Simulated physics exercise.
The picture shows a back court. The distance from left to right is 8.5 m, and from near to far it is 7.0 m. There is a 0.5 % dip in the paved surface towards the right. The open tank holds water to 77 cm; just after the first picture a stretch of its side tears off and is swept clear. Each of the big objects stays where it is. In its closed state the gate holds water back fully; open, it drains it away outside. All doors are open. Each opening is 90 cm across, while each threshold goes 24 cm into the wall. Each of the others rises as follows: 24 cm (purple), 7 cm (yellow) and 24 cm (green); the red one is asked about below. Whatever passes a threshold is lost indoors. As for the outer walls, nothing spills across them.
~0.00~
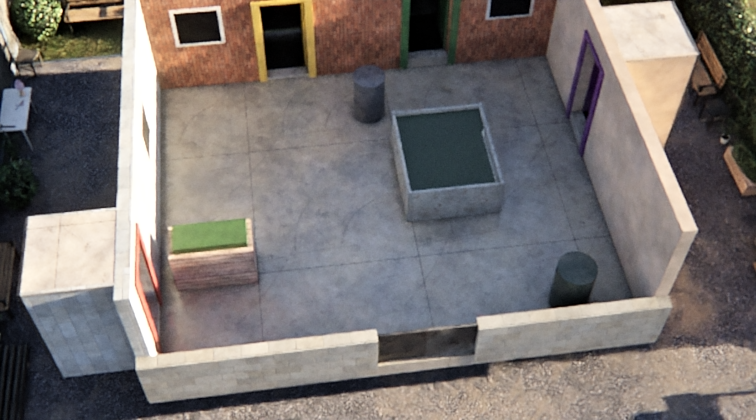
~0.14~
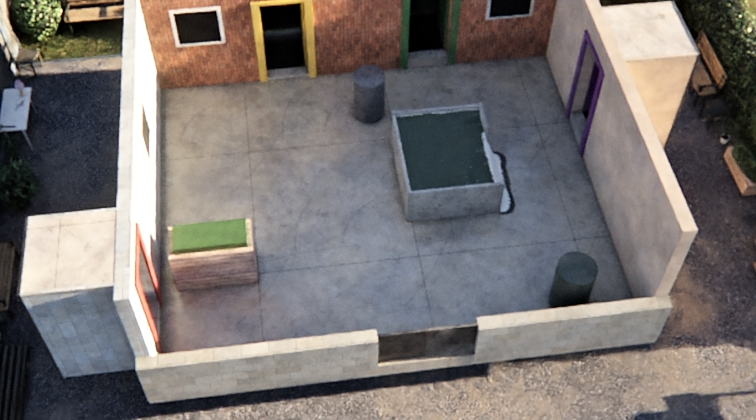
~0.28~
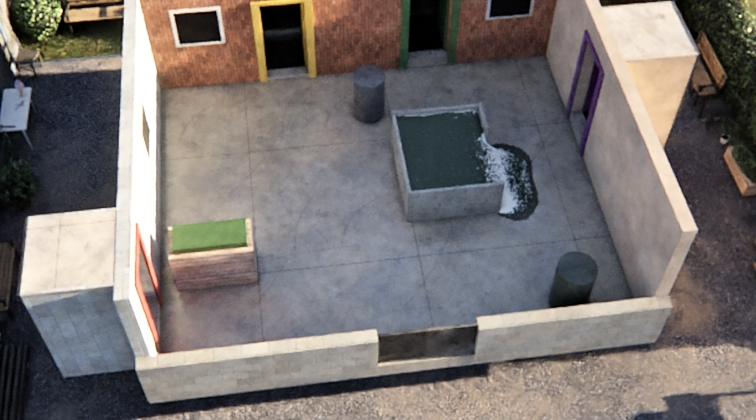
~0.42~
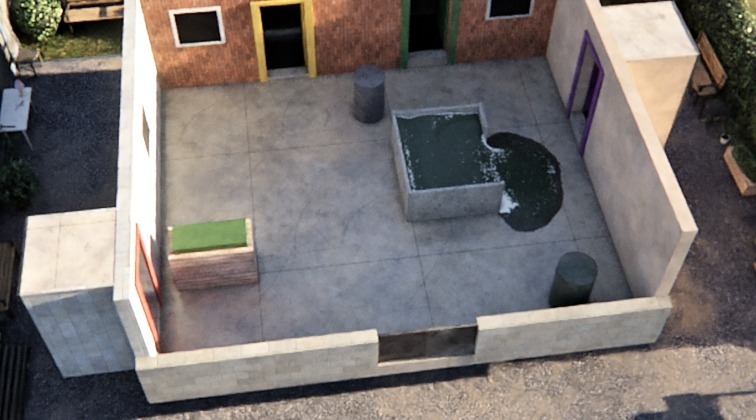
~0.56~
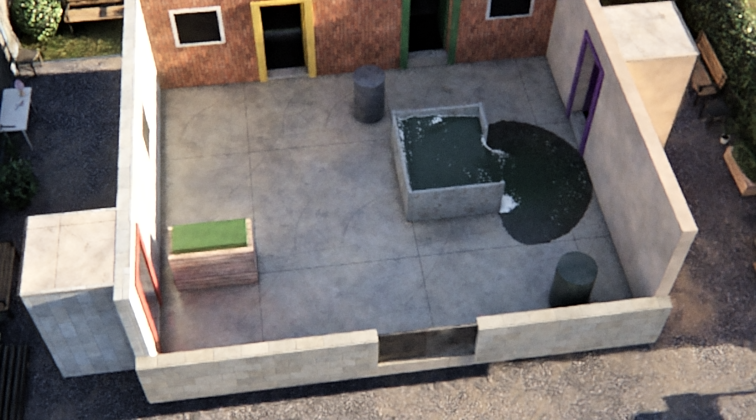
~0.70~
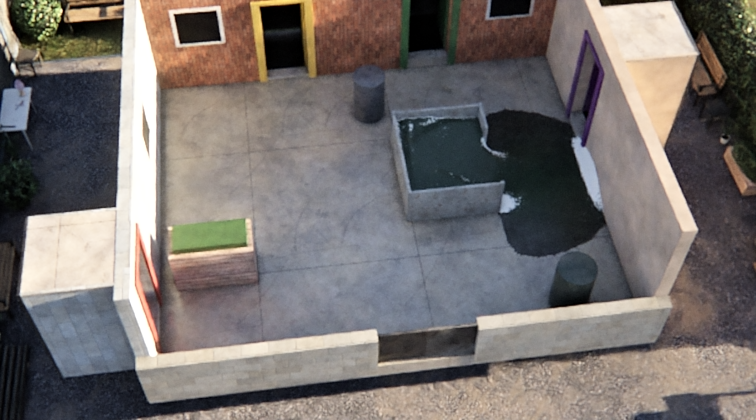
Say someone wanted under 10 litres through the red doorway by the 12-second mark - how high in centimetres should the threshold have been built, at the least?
They should have built it at least 7 cm high.
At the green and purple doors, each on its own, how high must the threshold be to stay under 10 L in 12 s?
Close to 5.5 cm (green) and close to 30 cm (purple).
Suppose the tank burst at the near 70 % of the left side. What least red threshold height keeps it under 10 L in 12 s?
Estimate: Near 16 cm.
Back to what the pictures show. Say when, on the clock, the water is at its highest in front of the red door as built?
That happens close to 10.0 s on the clock.
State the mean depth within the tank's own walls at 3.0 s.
It averages near 23 cm.
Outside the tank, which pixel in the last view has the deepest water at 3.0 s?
(641, 323).
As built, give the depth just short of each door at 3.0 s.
In cm: Purple 19, red 0, yellow 0, green 7.
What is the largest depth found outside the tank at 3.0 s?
About 38 cm.
After 1.4 s water covers 15 % of the floor, deepest (50 cm) near (580, 178); it has not reached the red door.
After 3.0 s water covers 30 % of the floor, deepest (38 cm) near (641, 323); it has not reached the red door.
After 12.0 s water covers 100 % of the floor, deepest (8 cm) near (191, 296); 7 cm at the red door, 0 litres in over its 20 cm threshold.
At the red door as built, the water arrived by 6.2 s and peaked near 10 cm at 9.8 s.
With a threshold of 5.5 cm, 27 litres would have come in within the 12 s; with 7.5 cm, 5 litres. So under 10 litres takes about 7 cm.
